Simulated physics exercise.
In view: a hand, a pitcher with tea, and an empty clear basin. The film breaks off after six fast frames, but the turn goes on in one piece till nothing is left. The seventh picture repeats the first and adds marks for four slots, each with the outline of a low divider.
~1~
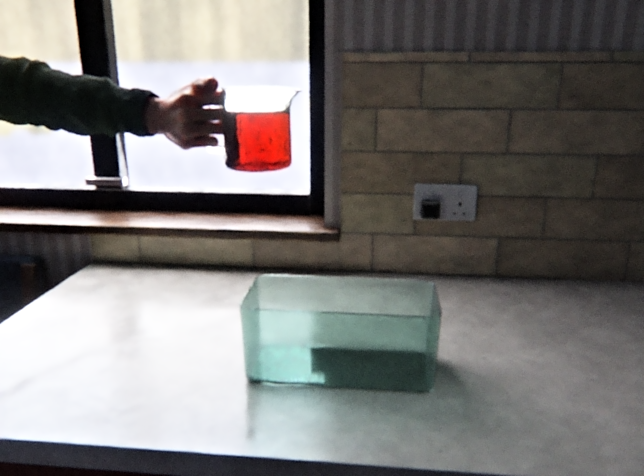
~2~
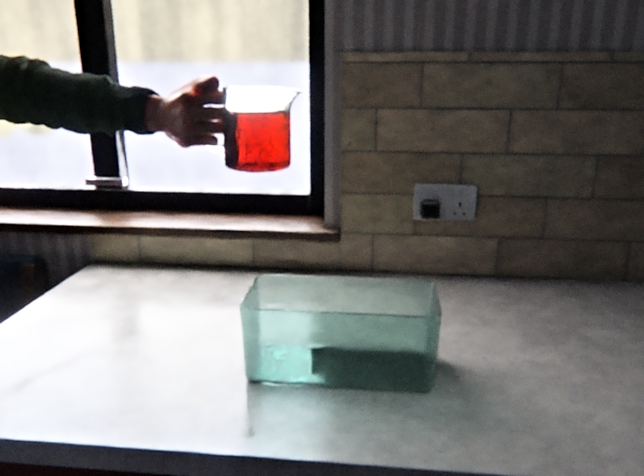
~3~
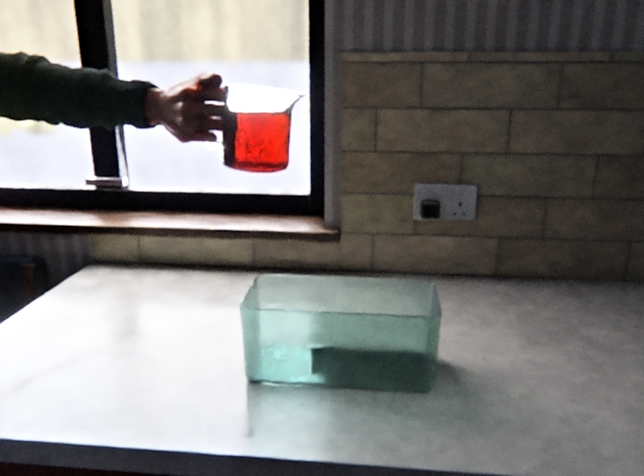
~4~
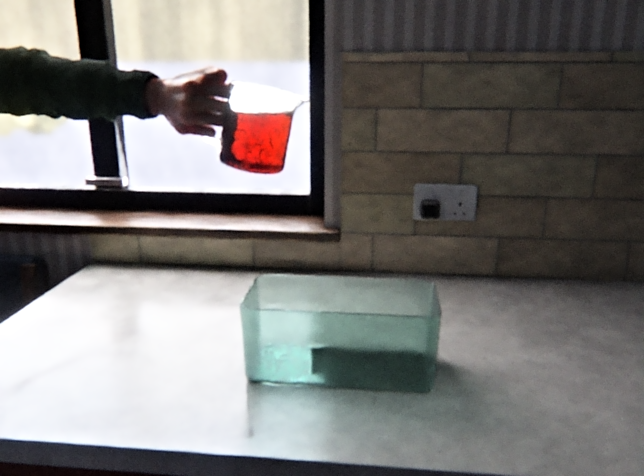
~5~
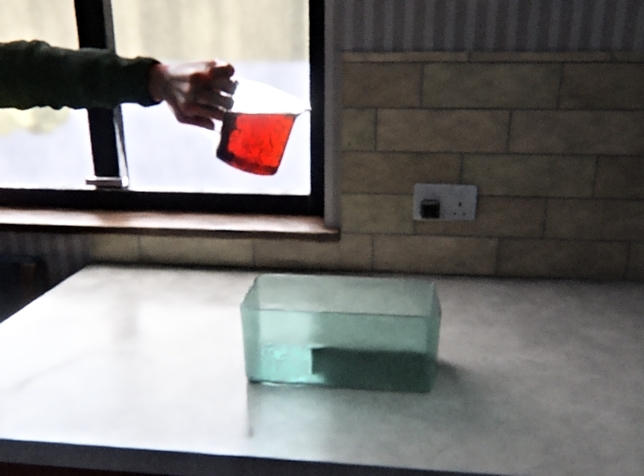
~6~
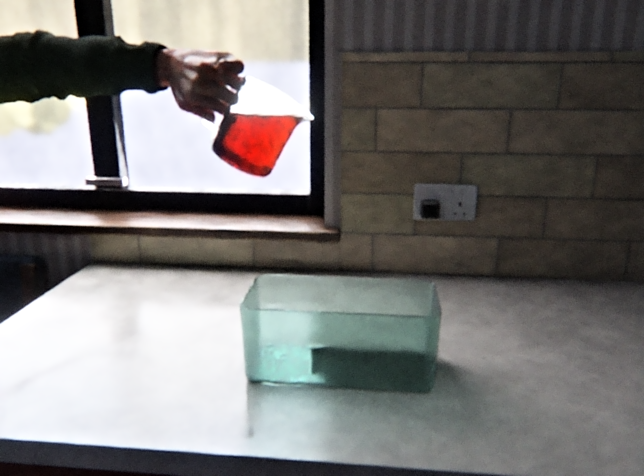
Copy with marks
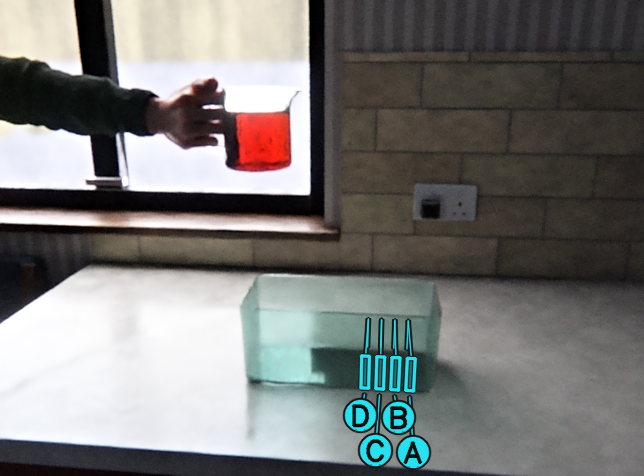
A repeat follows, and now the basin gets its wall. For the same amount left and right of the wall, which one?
Position D does it best.
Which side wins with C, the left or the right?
The left side.
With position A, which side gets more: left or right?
The left one.
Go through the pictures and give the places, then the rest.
In the first frame, upright, lip at (301, 90); basin from (246, 379) to (434, 390); nothing has left yet.
In the second frame, upright, lip at (301, 91); nothing has left yet.
In the third frame, tipped about 5°, lip at (304, 95); nothing has left yet.
In the fourth frame, tipped about 12°, lip at (307, 100); nothing has left yet.
In the fifth frame, tipped about 20°, lip at (311, 109); nothing has left yet.
In the sixth frame, tipped about 30°, lip at (313, 119); nothing has left yet.
In cyan, A at (409, 396); B at (394, 395); C at (379, 394); D at (364, 394).
For position A, about 91 % ends left of the wall and 6 % right of it; 3 % is lost outside.
For position B, about 90 % ends left of the wall and 5 % right of it; 5 % is lost outside.
For position C, about 91 % ends left of the wall and 4 % right of it; 5 % is lost outside.
For position D, about 57 % ends left of the wall and 40 % right of it; 3 % is lost outside.
